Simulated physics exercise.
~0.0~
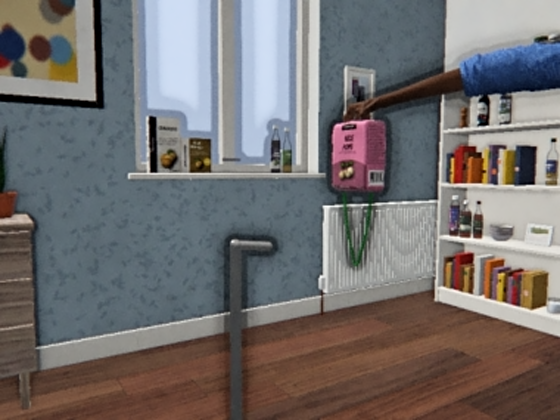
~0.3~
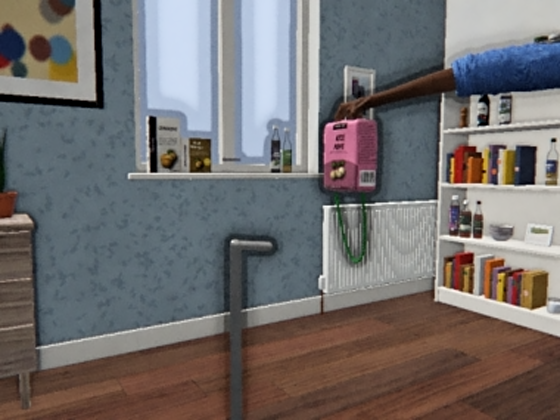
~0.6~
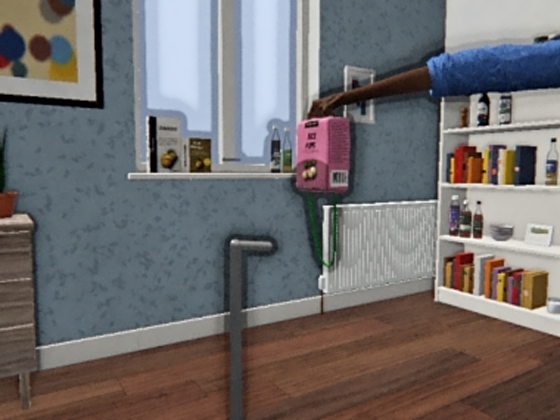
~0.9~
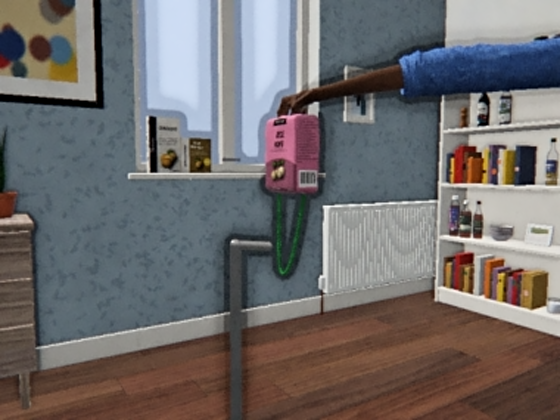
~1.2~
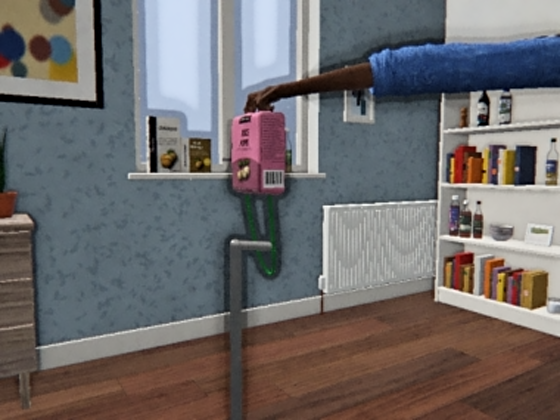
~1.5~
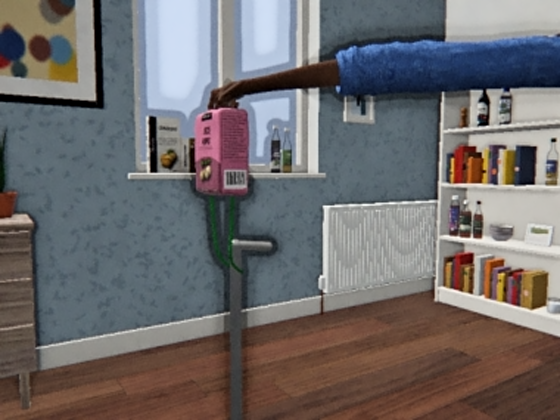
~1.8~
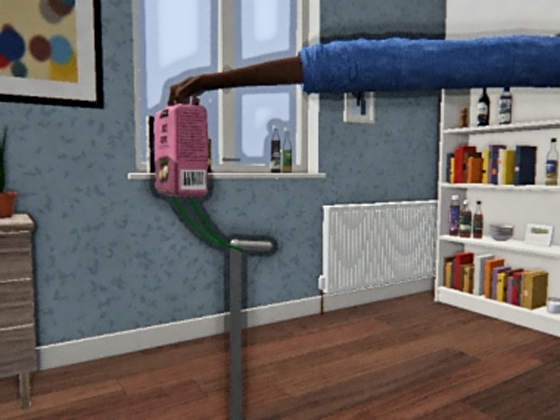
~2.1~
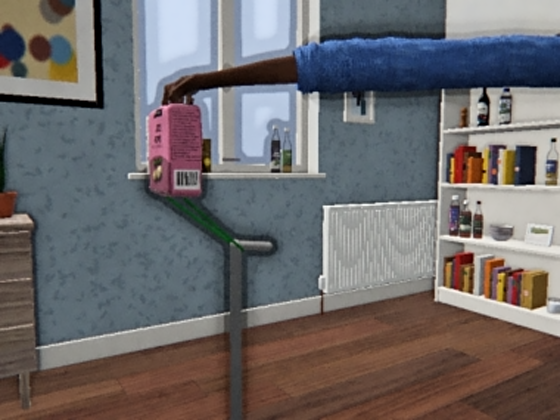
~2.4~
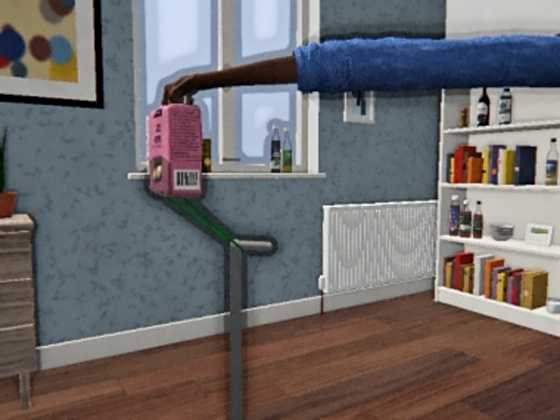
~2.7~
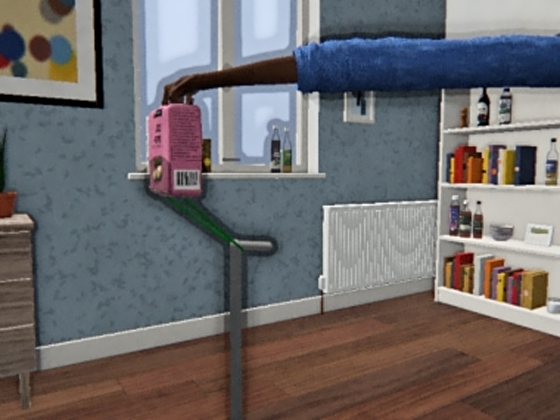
The clip opens in a blue-walled room, where a hand at the end of a blue-sleeved arm holds a pink bag upright near a window, a green loop hanging freely beneath it. The arm reaches in from the right and carries the bag steadily left, towards a grey post with a short hooked top. The bag passes above the post while the dangling loop meets it. As the bag moves farther left, the loop slants and pulls tight against the post. The hand then stops, leaving the bag held still past the post, caught by its taut loop.
